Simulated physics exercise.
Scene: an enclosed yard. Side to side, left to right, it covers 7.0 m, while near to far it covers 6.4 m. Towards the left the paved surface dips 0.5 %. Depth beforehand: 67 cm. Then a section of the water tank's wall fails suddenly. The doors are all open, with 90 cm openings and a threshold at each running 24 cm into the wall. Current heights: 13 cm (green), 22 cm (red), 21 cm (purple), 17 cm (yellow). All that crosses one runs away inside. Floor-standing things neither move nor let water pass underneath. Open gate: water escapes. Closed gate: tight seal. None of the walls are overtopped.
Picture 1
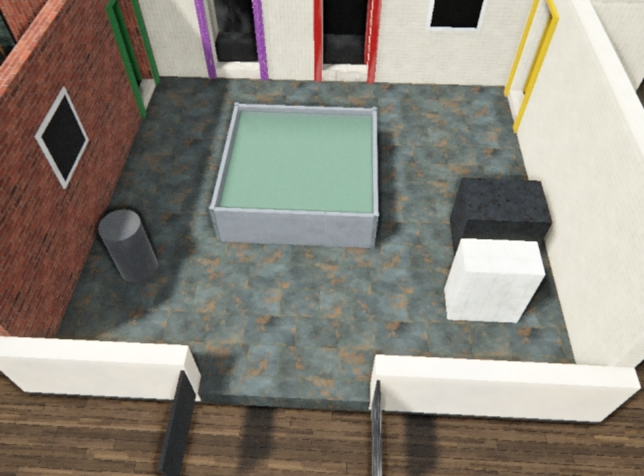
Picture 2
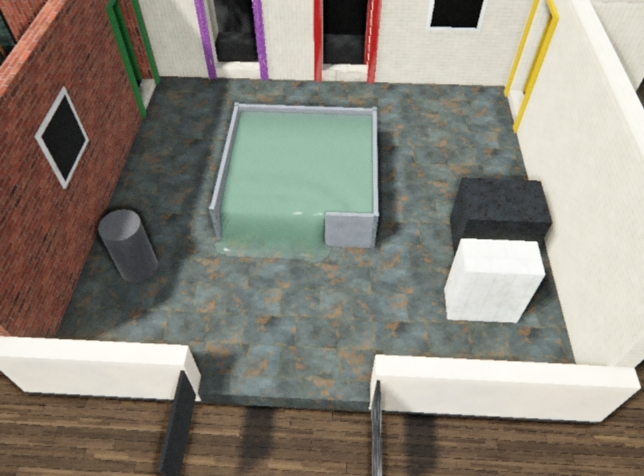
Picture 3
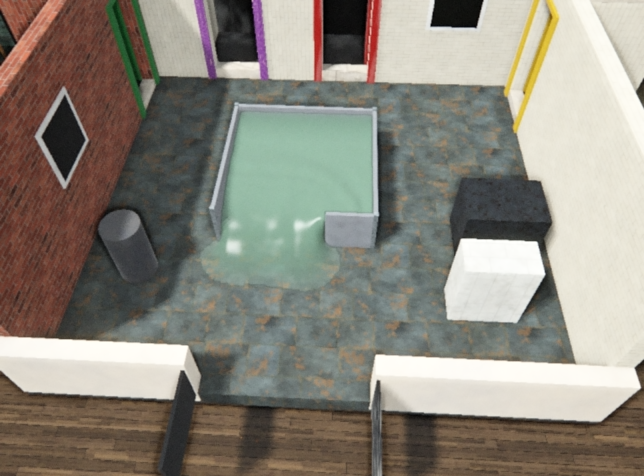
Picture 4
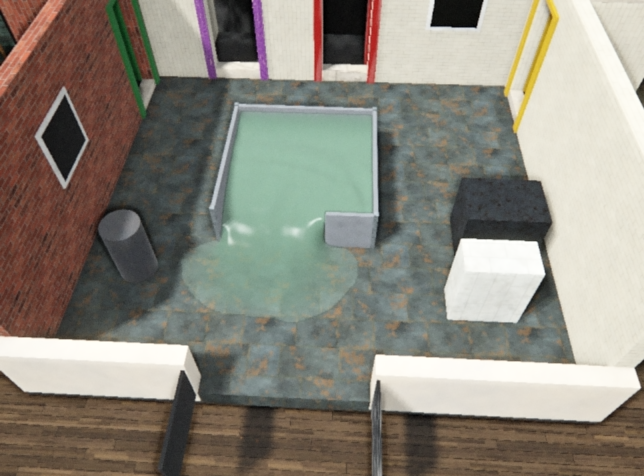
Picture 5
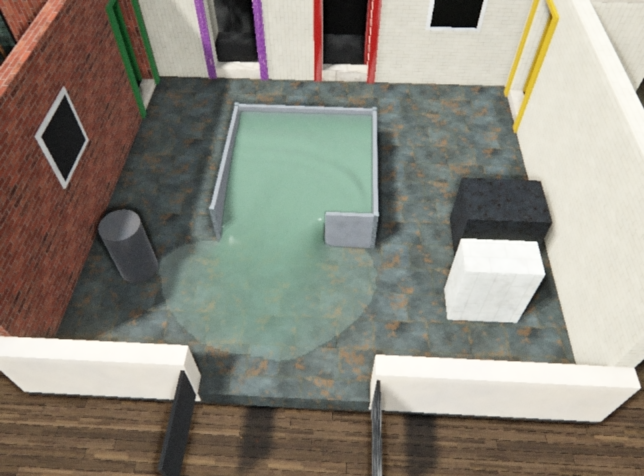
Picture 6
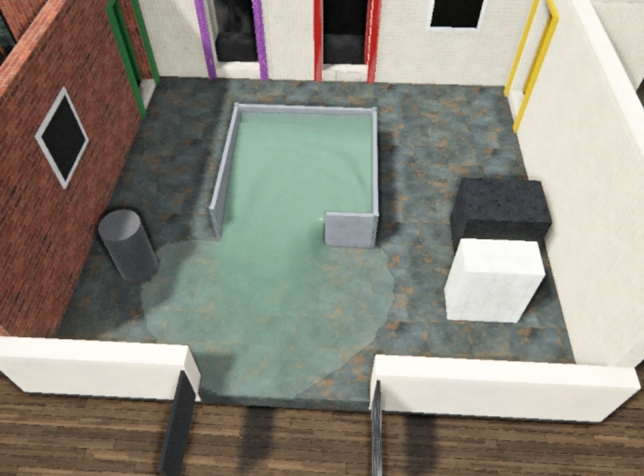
Water tank in a walled yard losing part of its near side, green water pouring out and spreading across the paved floor.
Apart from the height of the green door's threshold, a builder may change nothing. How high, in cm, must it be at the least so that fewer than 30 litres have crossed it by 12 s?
At least roughly 5.5 cm high.
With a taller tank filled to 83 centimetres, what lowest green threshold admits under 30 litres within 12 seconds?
7.5 cm.
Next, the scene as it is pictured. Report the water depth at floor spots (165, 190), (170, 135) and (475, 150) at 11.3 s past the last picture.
I'd read roughly 3, 7 and 2 cm there.
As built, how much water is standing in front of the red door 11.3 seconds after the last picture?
Roughly 3.5 cm deep.
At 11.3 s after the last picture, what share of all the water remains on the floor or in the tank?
I'd put it at about 44 per cent.
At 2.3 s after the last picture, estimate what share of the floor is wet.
Wet share: Near 35 %.
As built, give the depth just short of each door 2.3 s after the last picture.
Green door 0 cm, red door 0 cm, purple door 0 cm, yellow door 0 cm.
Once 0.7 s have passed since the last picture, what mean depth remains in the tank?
On average, around 44 cm.
Then, 0.7 s after the last picture water covers 20 % of the floor, deepest (36 cm) near (180, 374); it has not reached the green door.
Then, 2.3 s after the last picture water covers 35 % of the floor, deepest (35 cm) near (58, 368); it has not reached the green door.
Then, 11.3 s after the last picture water covers 85 % of the floor, deepest (8 cm) near (44, 367); 7 cm at the green door, 0 litres in over its 13 cm threshold.
At the green door as built, the water peaked near 10 cm, 8.9 s after the last picture.
Run again over the same 12 s with other heights there, 47 litres in over 4.5 cm, 18 litres over 6.5 cm. The limit of 30 litres is kept from about 5.5 cm up.
